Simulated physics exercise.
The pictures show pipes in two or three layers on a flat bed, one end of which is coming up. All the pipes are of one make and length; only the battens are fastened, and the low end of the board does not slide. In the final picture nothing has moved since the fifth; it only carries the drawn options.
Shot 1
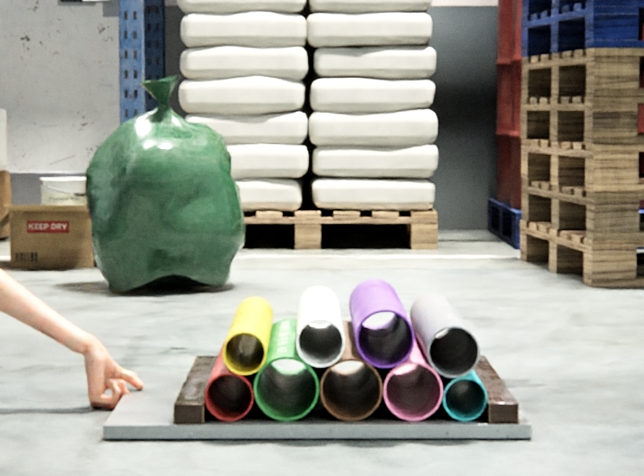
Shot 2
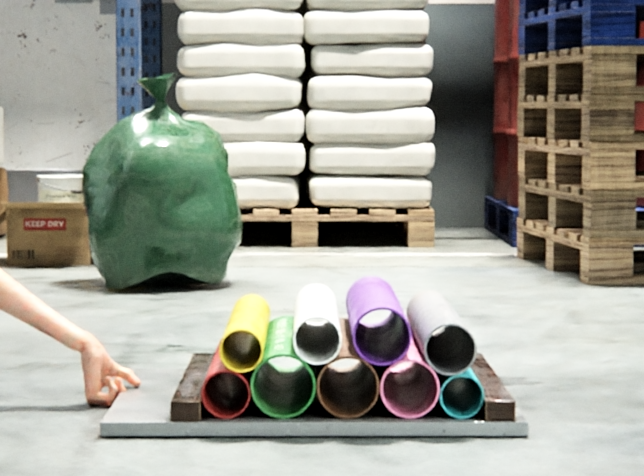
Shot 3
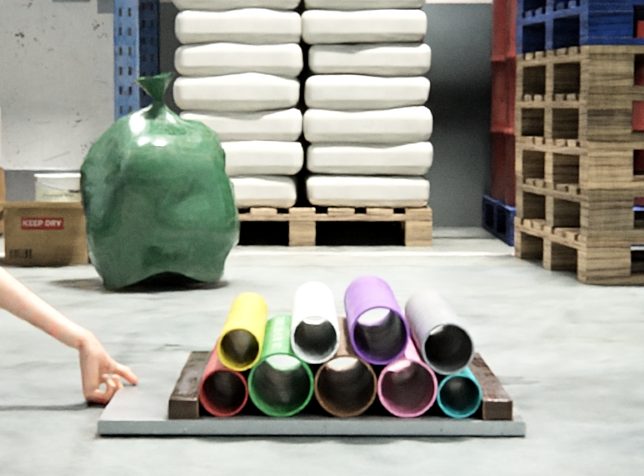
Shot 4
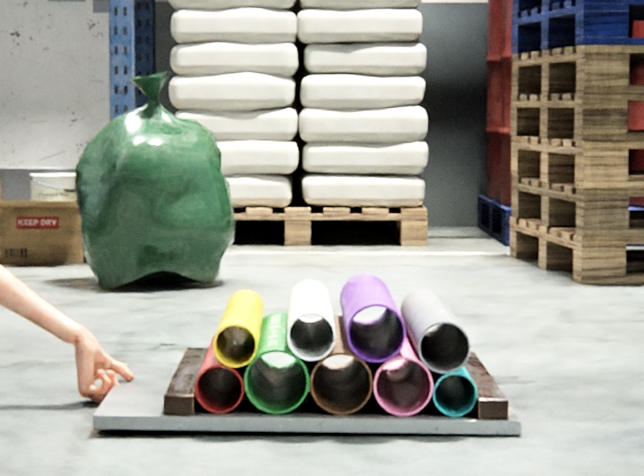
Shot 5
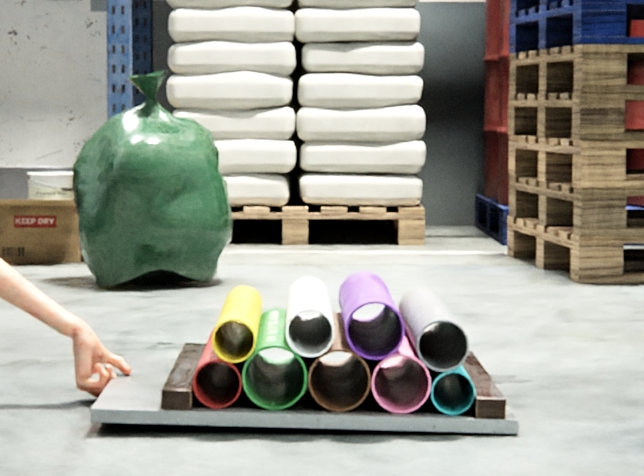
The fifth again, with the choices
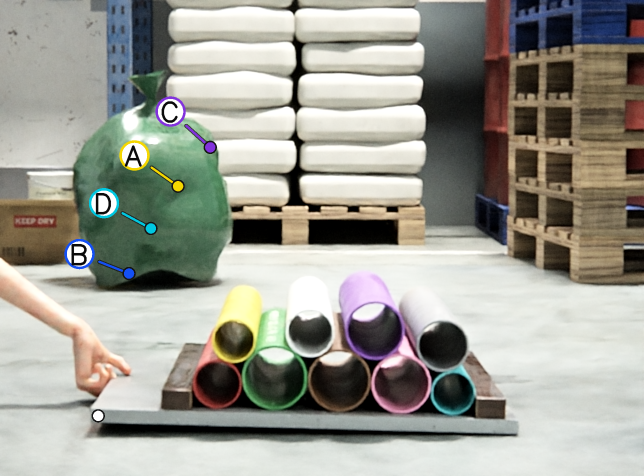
A hand at left slightly raising one end of a flat board stacked with colourful pipes between wooden battens in a warehouse.
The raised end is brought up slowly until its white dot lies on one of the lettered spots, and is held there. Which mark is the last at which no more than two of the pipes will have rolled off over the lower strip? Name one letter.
The answer is mark D.
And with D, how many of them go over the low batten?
With D, two.
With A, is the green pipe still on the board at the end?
The green pipe: Yes.
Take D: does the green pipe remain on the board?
Yes, with D.
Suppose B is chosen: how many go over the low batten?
It comes to one.
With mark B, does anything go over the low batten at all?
At B: Yes.
On the marked copy, A at (178, 186); B at (129, 273); C at (210, 148); D at (151, 229); the white dot at (98, 416).
With D. Early on, board at 17°.
Further on, board at 28°.
At the end, board at 28°, two over the low batten (grey, purple).
As for the rest, A three over the low batten (white, grey, purple); B one over the low batten (grey); C three over the low batten (white, grey, purple).
